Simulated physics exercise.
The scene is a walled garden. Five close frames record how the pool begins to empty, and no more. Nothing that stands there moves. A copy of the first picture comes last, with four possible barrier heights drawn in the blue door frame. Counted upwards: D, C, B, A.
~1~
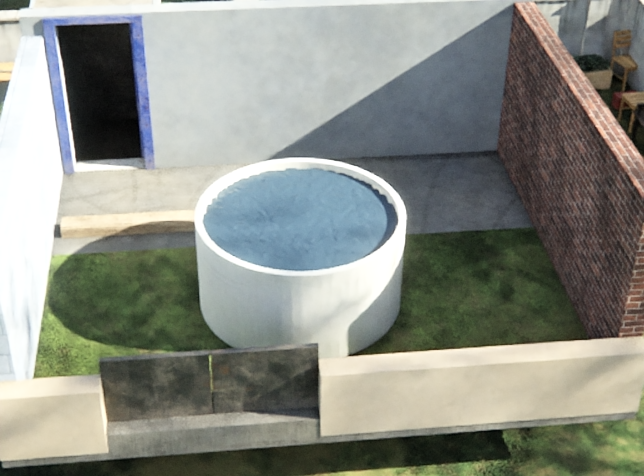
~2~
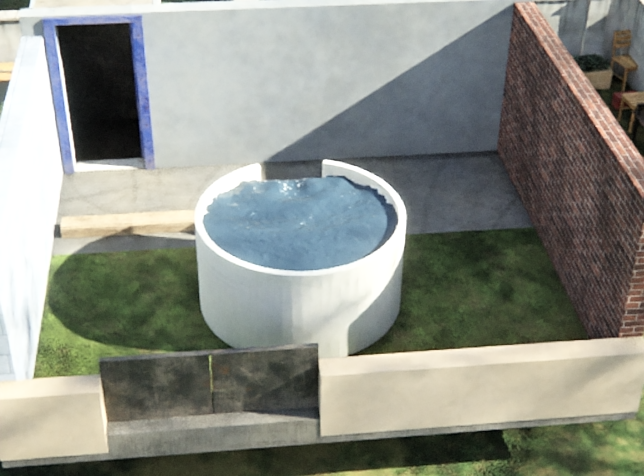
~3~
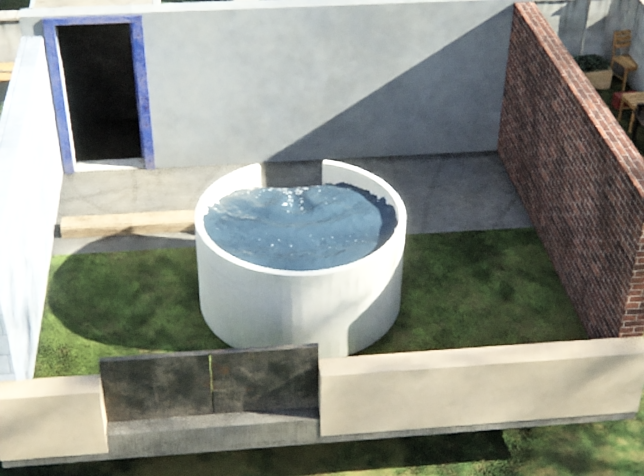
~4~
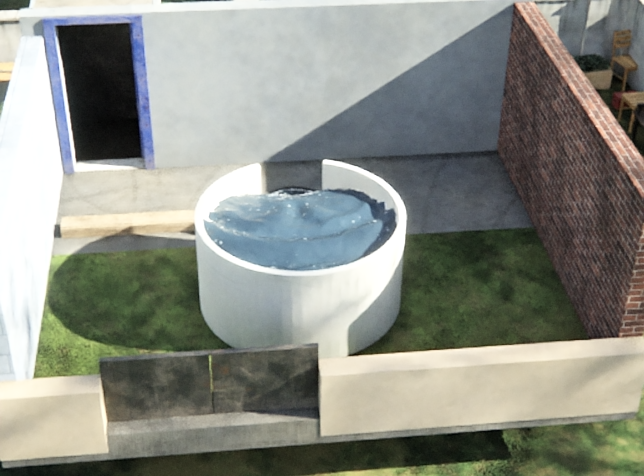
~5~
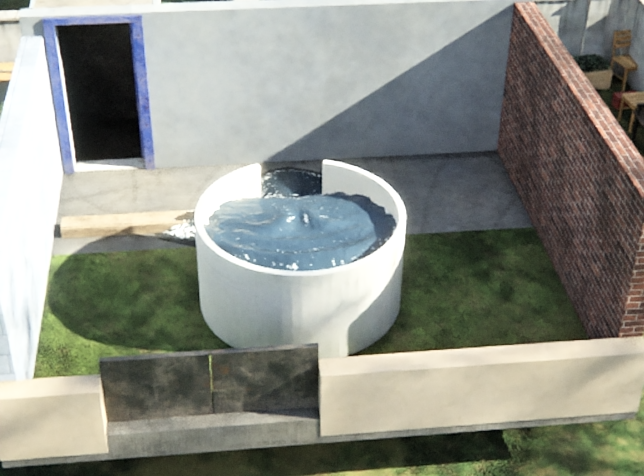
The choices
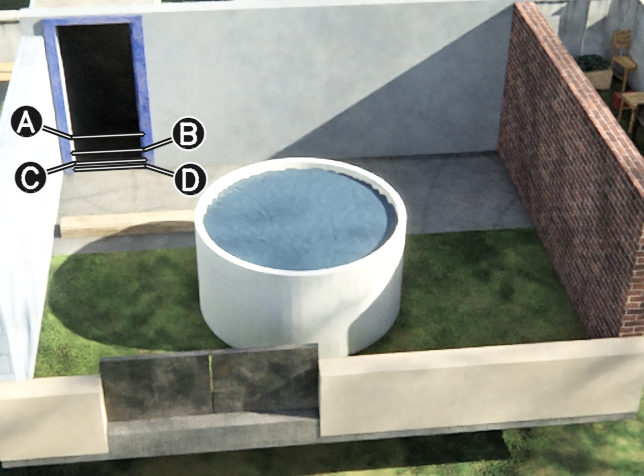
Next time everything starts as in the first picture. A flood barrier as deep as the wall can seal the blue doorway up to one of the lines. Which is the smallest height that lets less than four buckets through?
The answer is height B.
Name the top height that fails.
That is height C.
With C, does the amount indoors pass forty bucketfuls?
No, it does not.
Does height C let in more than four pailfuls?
Yes, it does.
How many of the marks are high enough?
Two of them.
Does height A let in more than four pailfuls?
No, that is safe.
On the marked copy, A at (106, 135); B at (108, 151); C at (110, 161); D at (110, 167); from the bottom up D, C, B, A.
If A is chosen, nothing gets over.
If B is chosen, a bucket or two gets in.
If C is chosen, about 13 bucketfuls get in.
If D is chosen, dozens of bucketfuls pour in.
